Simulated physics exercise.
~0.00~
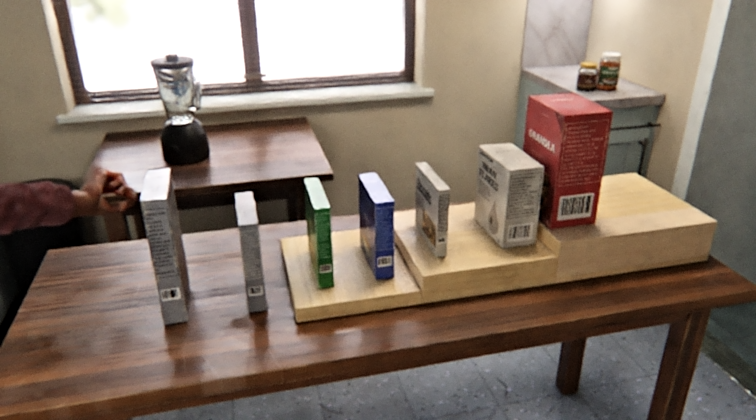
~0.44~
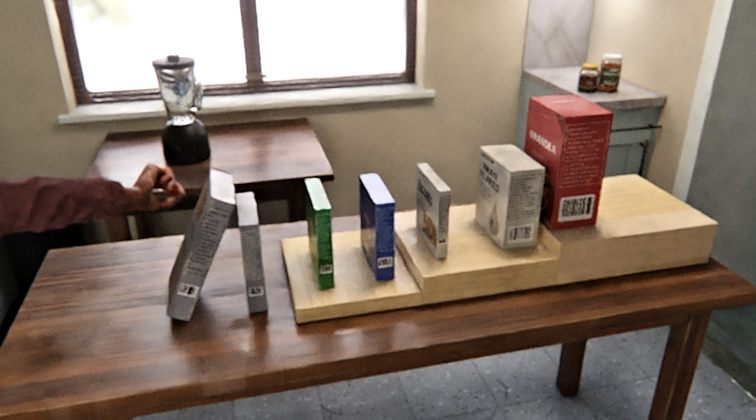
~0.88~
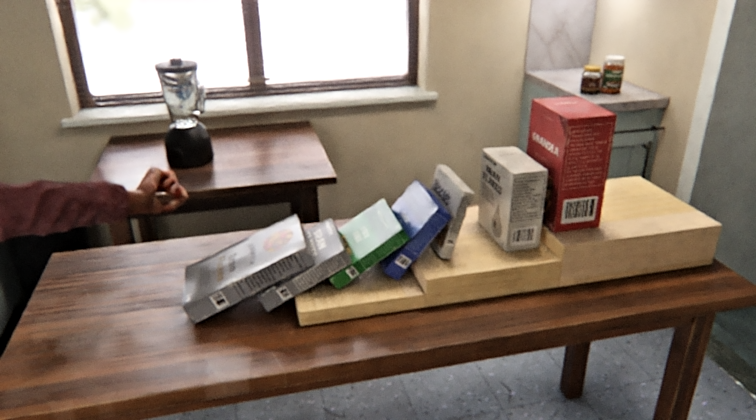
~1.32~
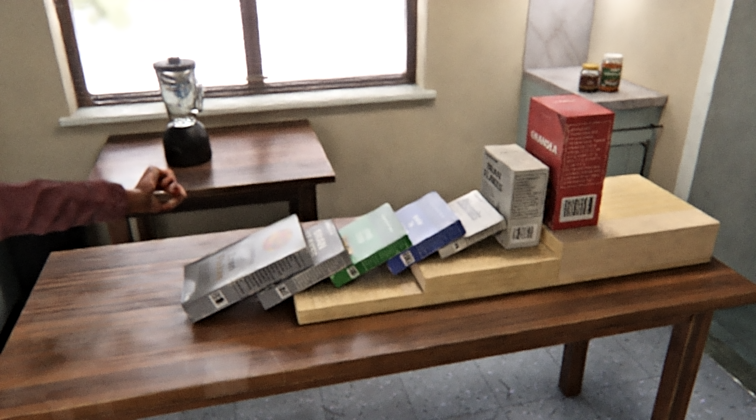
In a room with a bright window, a slightly swaying view looks down on a wooden table where seven boxes stand in a row, the right-hand ones on pale, low steps climbing rightward. Two grey boxes stand at the left, then a green, a blue, two pale ones and a large red one. A hand at the left tips the first grey box to the right into its neighbour. The fall passes along through the green, blue and slim pale boxes. They end leaning over one another, while the thicker pale box and the red one remain standing.
